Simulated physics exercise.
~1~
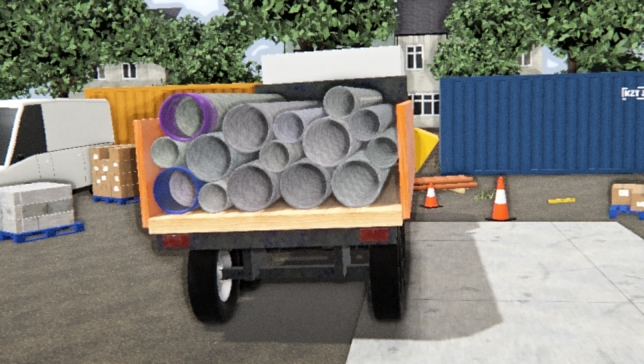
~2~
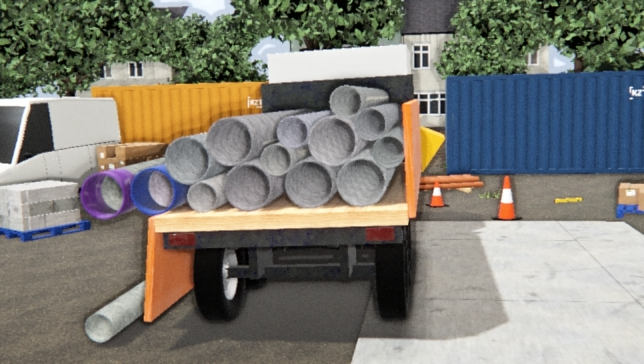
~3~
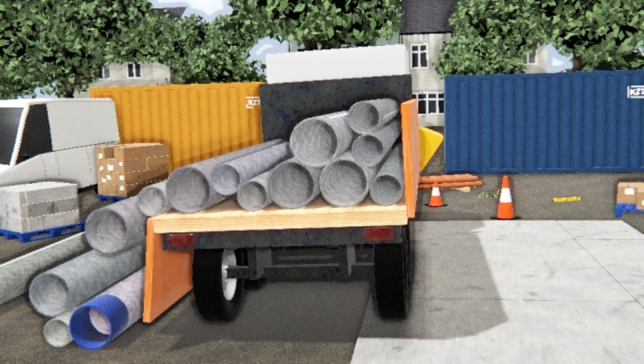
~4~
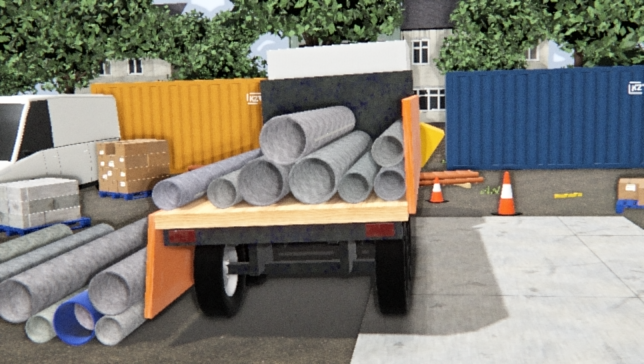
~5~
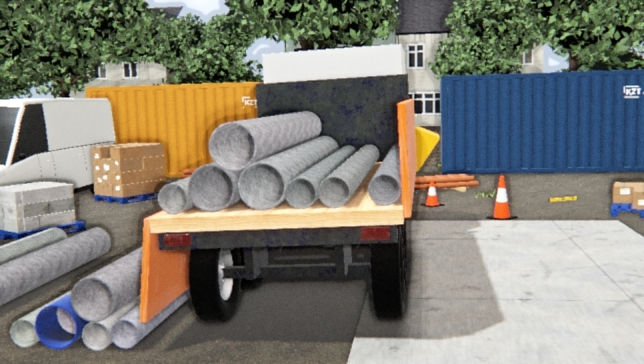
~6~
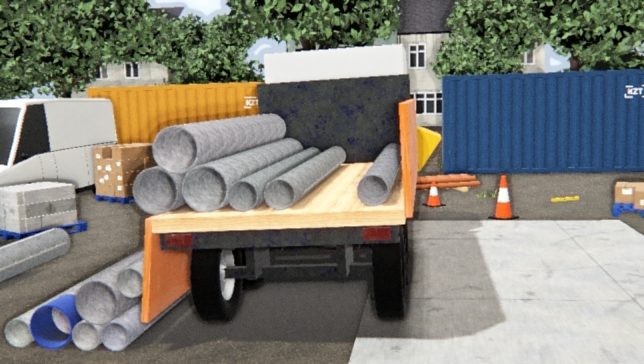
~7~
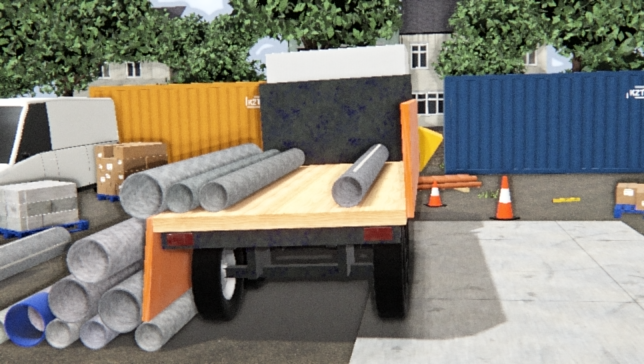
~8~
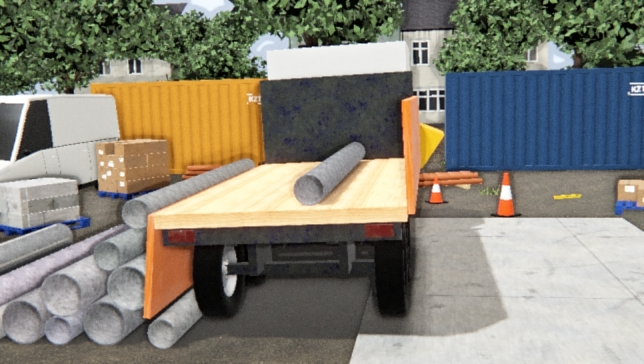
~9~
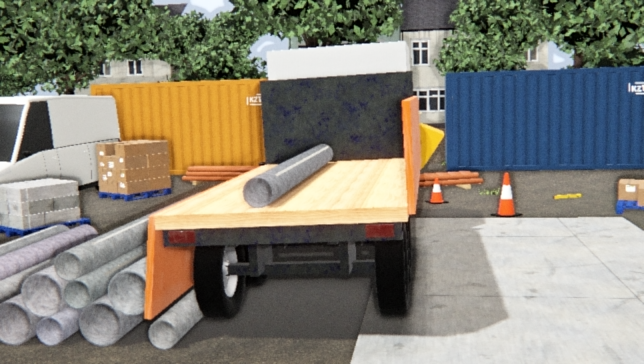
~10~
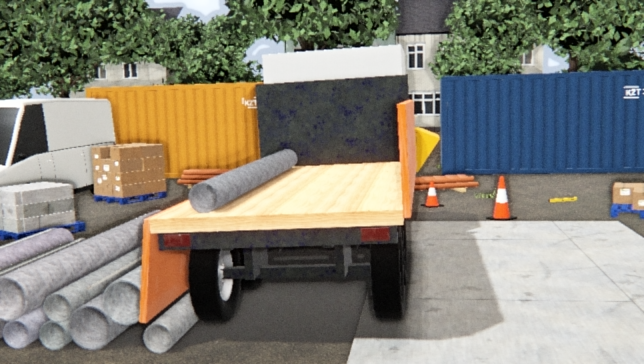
In a paved yard lined with orange and blue shipping containers, a flatbed lorry stands with its tail towards us, stacked with hollow grey pipes and a purple and a blue one at the left. The left side board drops open, and the purple and blue pipes tumble off that edge. More pipes roll left after them, piling up on the ground beside the lorry as the stack sinks. Soon only a few remain, then a lone grey pipe on the right. It rolls slowly across the bare deck and ends near the left edge, still aboard, above the heap.
